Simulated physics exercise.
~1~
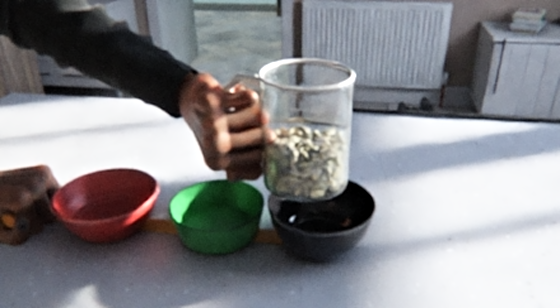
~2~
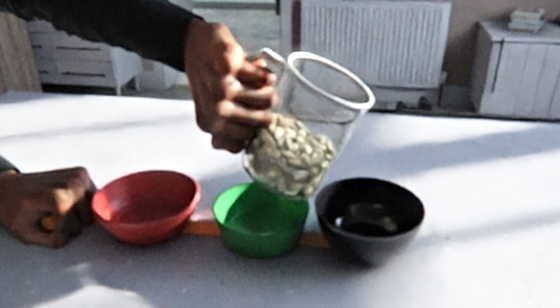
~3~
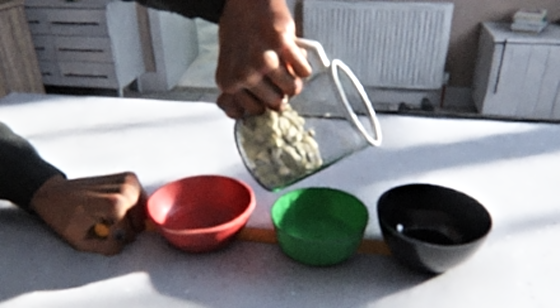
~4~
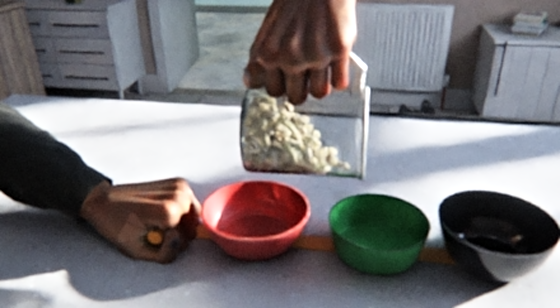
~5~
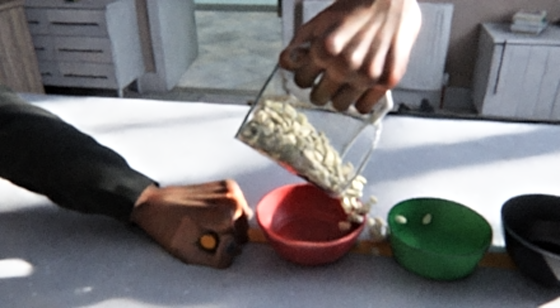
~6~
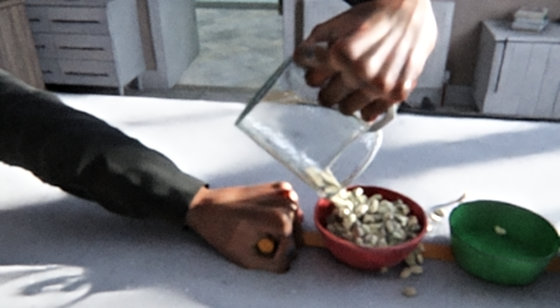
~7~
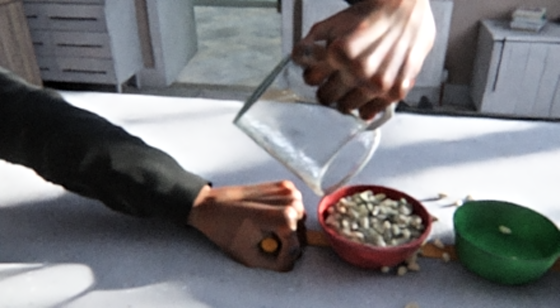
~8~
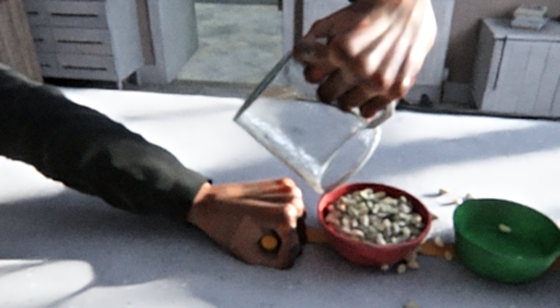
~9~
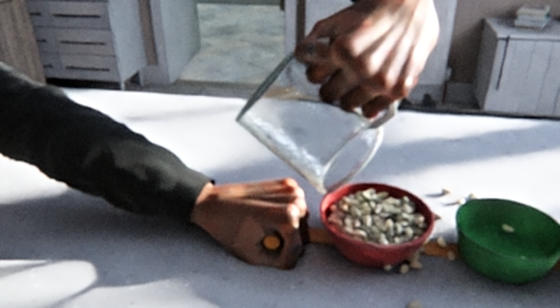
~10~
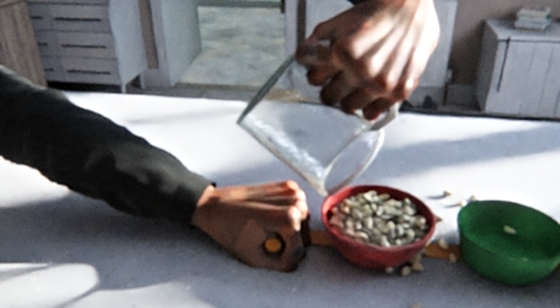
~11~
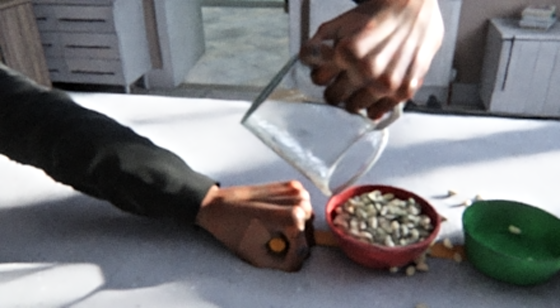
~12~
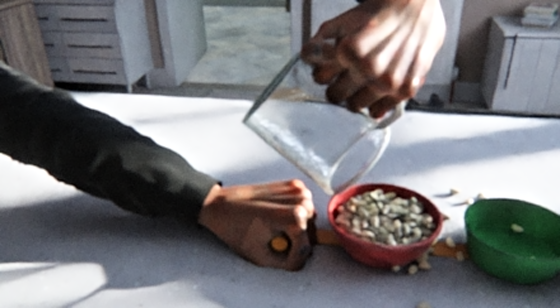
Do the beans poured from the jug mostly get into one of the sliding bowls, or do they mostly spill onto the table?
They mostly get into a bowl, with nearly all of them landing in the red one. Only a small scattering lies on the table, and the green dish is left almost empty.
Hand tipping a glass jug of white beans as joined bowls slide right, filling the red one, a few beans spilling outside.
